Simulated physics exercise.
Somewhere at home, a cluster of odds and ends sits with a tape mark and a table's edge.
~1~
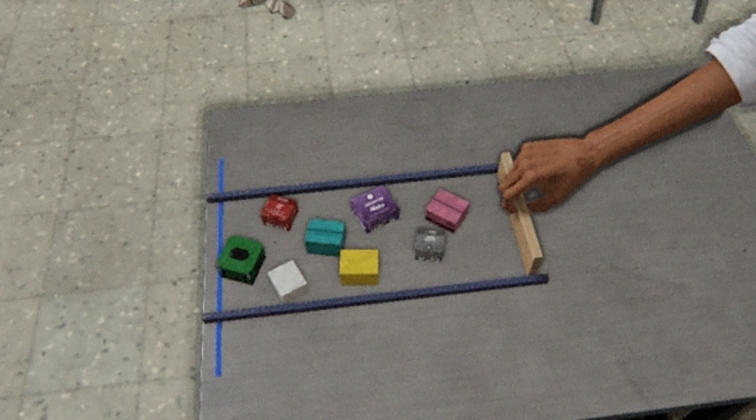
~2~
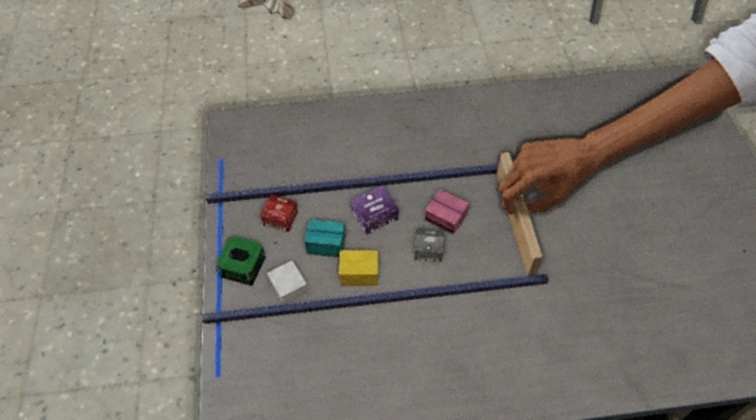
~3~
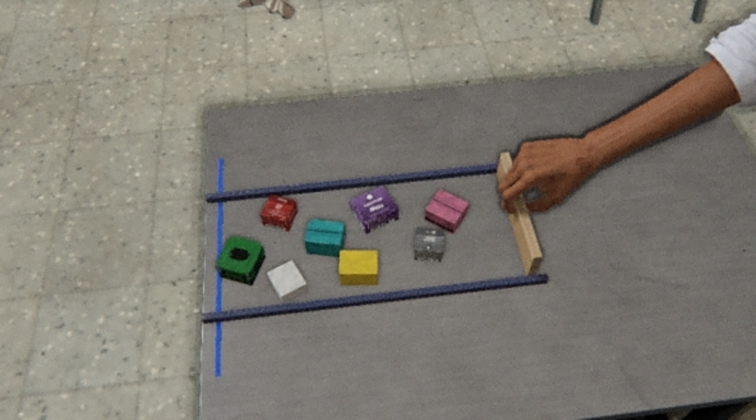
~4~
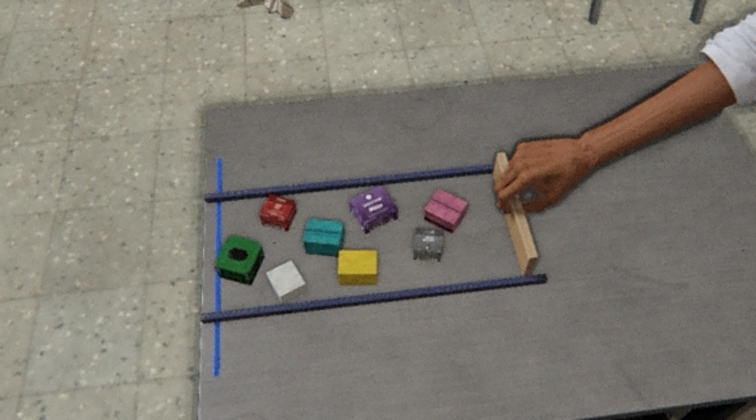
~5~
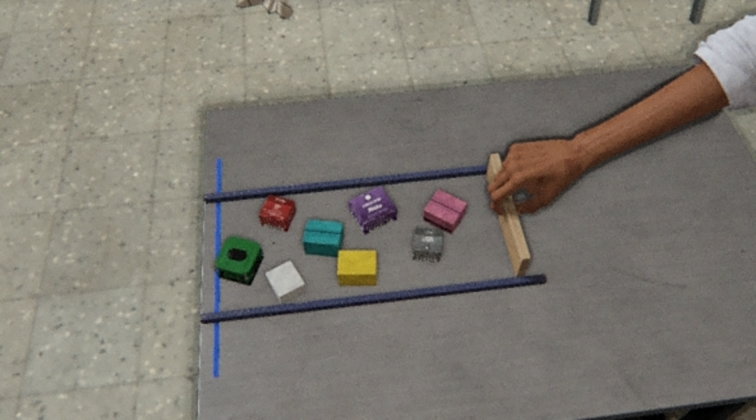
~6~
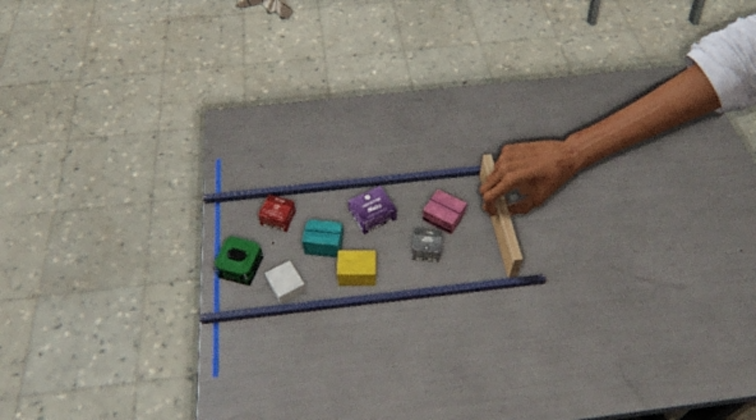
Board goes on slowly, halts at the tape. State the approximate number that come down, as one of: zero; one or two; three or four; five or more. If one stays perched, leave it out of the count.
Approximate number down: Five or more.
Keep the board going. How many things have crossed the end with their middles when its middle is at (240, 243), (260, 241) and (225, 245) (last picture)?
The numbers past the end are 4, 2 and 4.
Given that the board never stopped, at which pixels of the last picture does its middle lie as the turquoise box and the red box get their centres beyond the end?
The middle is at (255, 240) when it's the turquoise box, and at (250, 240) when it's the red box.
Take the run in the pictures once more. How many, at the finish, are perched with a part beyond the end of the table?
3 is the number.
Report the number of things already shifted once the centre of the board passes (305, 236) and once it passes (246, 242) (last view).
Counting first: 8, next 8.
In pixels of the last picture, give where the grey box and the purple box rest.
Result: One about (201, 267), other about (199, 214).
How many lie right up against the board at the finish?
The number is 3.
Early on, none off yet; green case at rest near (239, 261); red box at rest near (277, 213); white block at rest near (286, 283).
A while later, none off yet; green case at rest near (236, 260); red box at rest near (272, 210); white block travelled about its own width near (264, 287).
Further along, none off yet; green case leaning well over near (176, 289); red box travelled well along near (216, 216); white block leaning a little near (190, 304).
Finally, the number that fall off is five or more; lost, yellow block, turquoise box, white block, red box and green case.
